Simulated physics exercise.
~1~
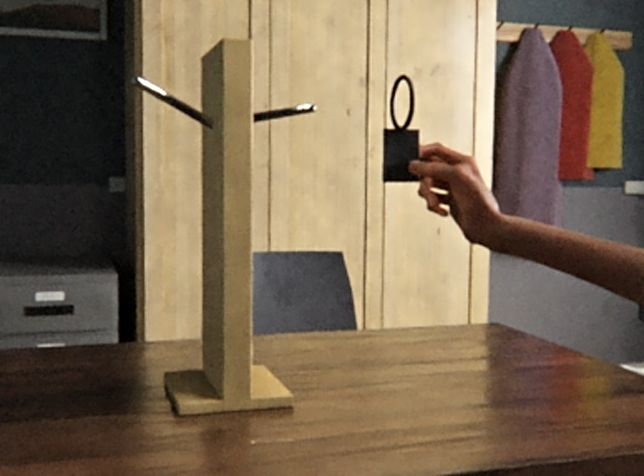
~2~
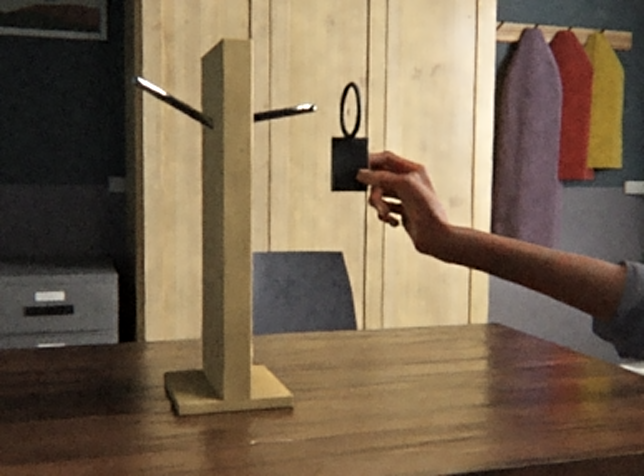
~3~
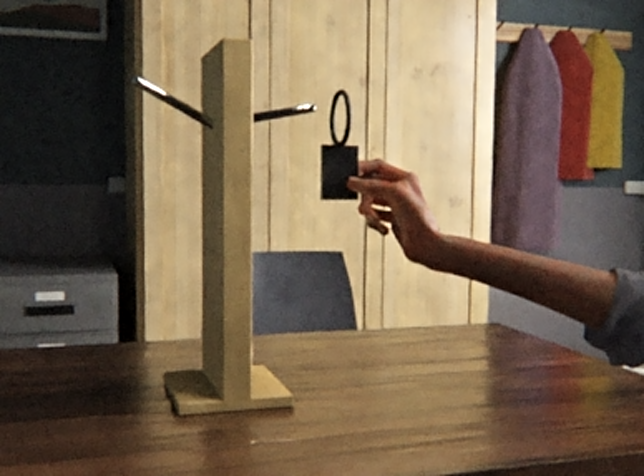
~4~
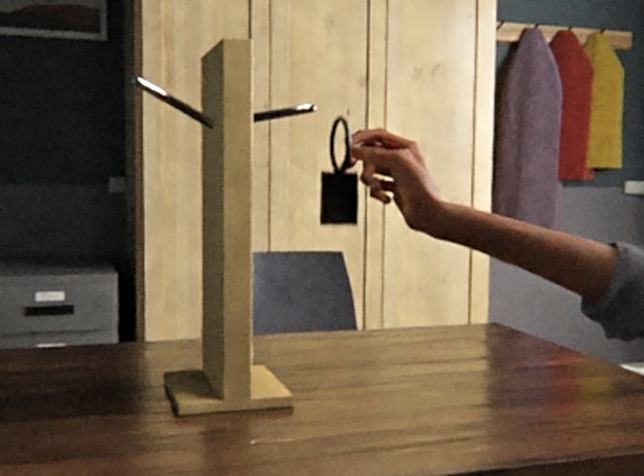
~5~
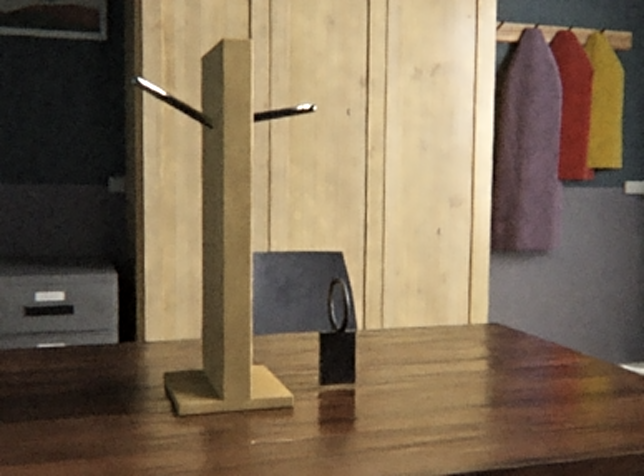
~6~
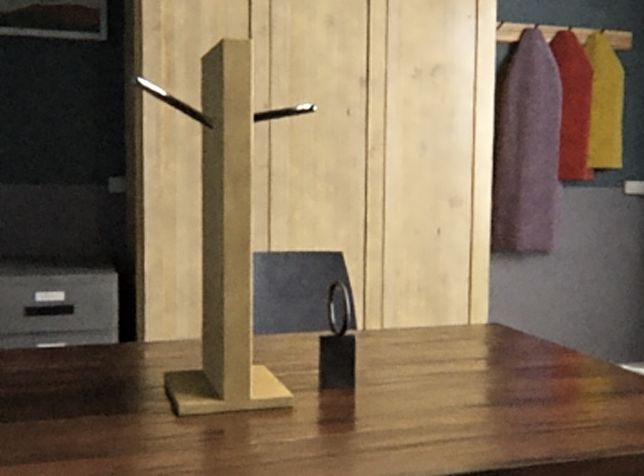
In the video, a hand carries a black tag with a ring on top leftward toward a wooden peg stand, stopping just right of its peg. The hand lets go, and the tag drops to the table, where it stays beside the stand.
